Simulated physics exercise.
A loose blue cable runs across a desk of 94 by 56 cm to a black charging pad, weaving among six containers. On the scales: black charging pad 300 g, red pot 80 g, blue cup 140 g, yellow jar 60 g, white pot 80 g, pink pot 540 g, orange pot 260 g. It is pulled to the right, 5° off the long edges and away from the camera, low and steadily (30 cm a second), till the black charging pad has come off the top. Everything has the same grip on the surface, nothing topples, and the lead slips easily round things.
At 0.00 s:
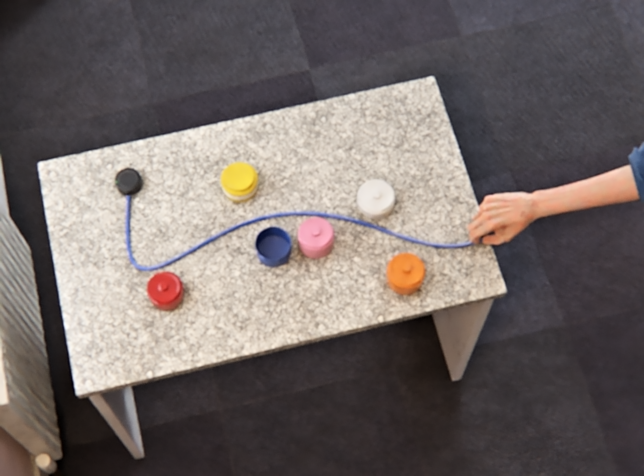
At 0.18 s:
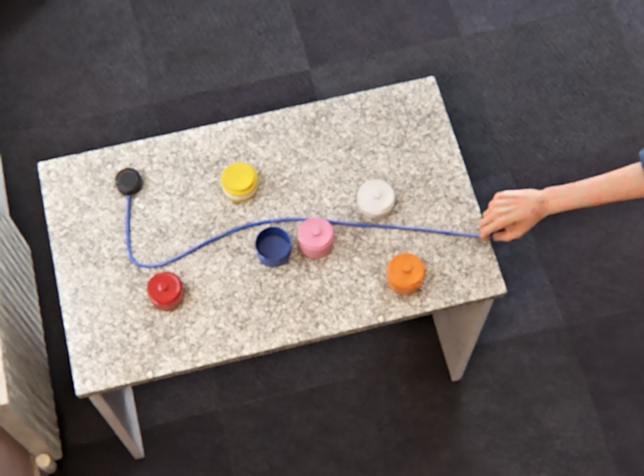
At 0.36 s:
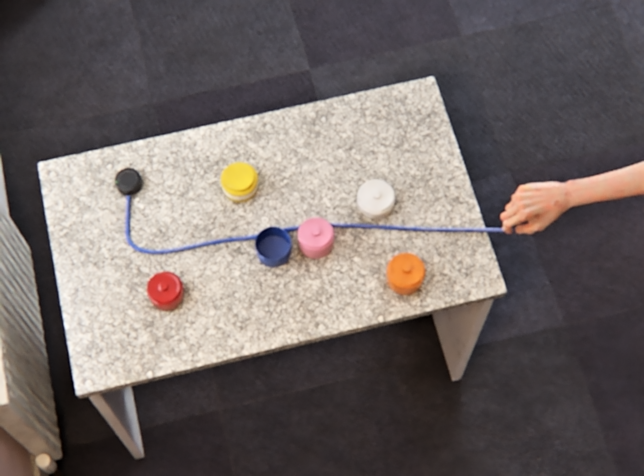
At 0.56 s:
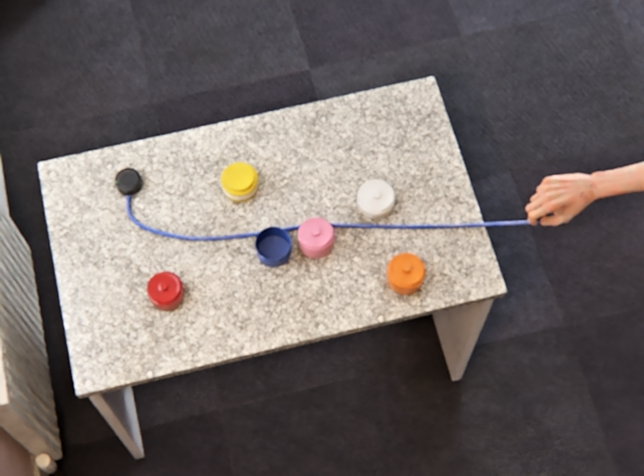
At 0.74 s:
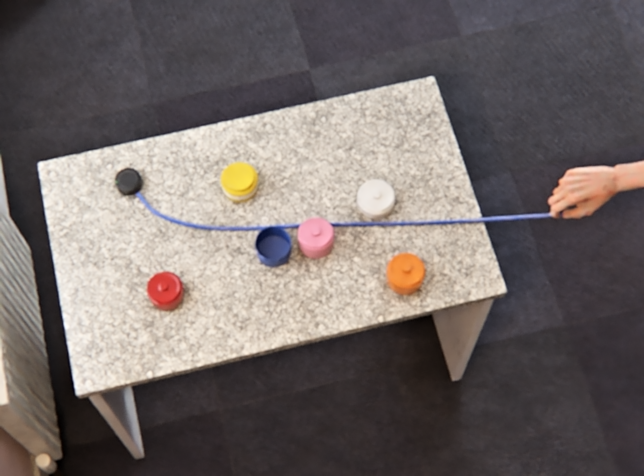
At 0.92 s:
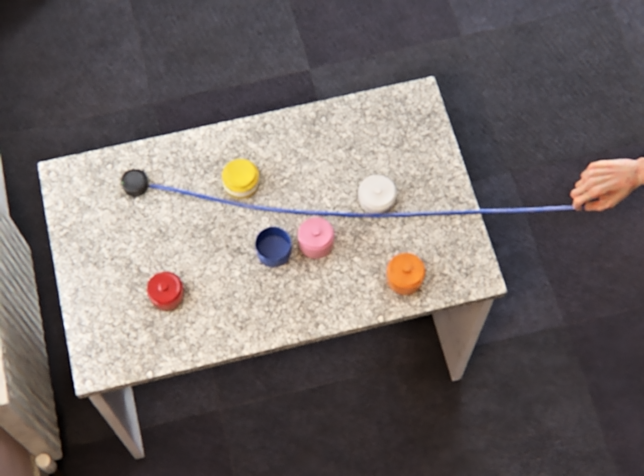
Hand pulling a loose blue cable rightward across a speckled desk among colourful pots, the line straightening and a black disc shifting slightly.
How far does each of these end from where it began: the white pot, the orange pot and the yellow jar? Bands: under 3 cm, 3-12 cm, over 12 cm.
The white pot moves a moderate way, the orange pot stays in the low band, the yellow jar creeps a fair way.
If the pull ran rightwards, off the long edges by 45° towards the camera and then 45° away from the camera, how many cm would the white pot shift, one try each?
In turn about 0 cm, 28 cm.
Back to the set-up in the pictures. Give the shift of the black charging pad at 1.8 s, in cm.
About 28 cm.
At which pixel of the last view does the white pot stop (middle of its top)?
Around (391, 166).
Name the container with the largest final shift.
It is the white pot.
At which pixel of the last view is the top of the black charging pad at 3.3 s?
Around (444, 192).
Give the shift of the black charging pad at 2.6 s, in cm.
Some 48 cm.
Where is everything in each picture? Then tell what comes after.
The first frame shows charging pad (128, 179); white pot (377, 194); orange pot (407, 268); yellow jar (239, 176); lead through (393, 234) (295, 213) (200, 246) (129, 248); 0 cm pulled.
The second frame shows lead through (356, 224) (203, 244); 2 cm pulled.
The third frame shows lead through (379, 227) (222, 241); 8 cm pulled.
The fourth frame shows lead through (404, 227) (247, 235); 14 cm pulled.
The fifth frame shows lead through (427, 223) (270, 227); 19 cm pulled.
The sixth frame shows charging pad (134, 180); white pot (378, 189); orange pot (407, 268); yellow jar (240, 172); lead through (494, 211) (393, 215) (292, 211) (204, 197); 25 cm pulled.
By 1.8 s the black charging pad has slid 27 cm, and the shifts are, yellow jar 5 cm, white pot 4 cm.
By 2.6 s the black charging pad has slid 49 cm, and the shifts are, yellow jar 5 cm, white pot 4 cm.
By 3.3 s the black charging pad has slid 70 cm, and the shifts are, white pot 8 cm, yellow jar 5 cm.
By 3.9 s the black charging pad is off the top, and the shifts are, white pot 8 cm at (391, 166), yellow jar 5 cm at (253, 162), orange pot 0 cm at (407, 268).
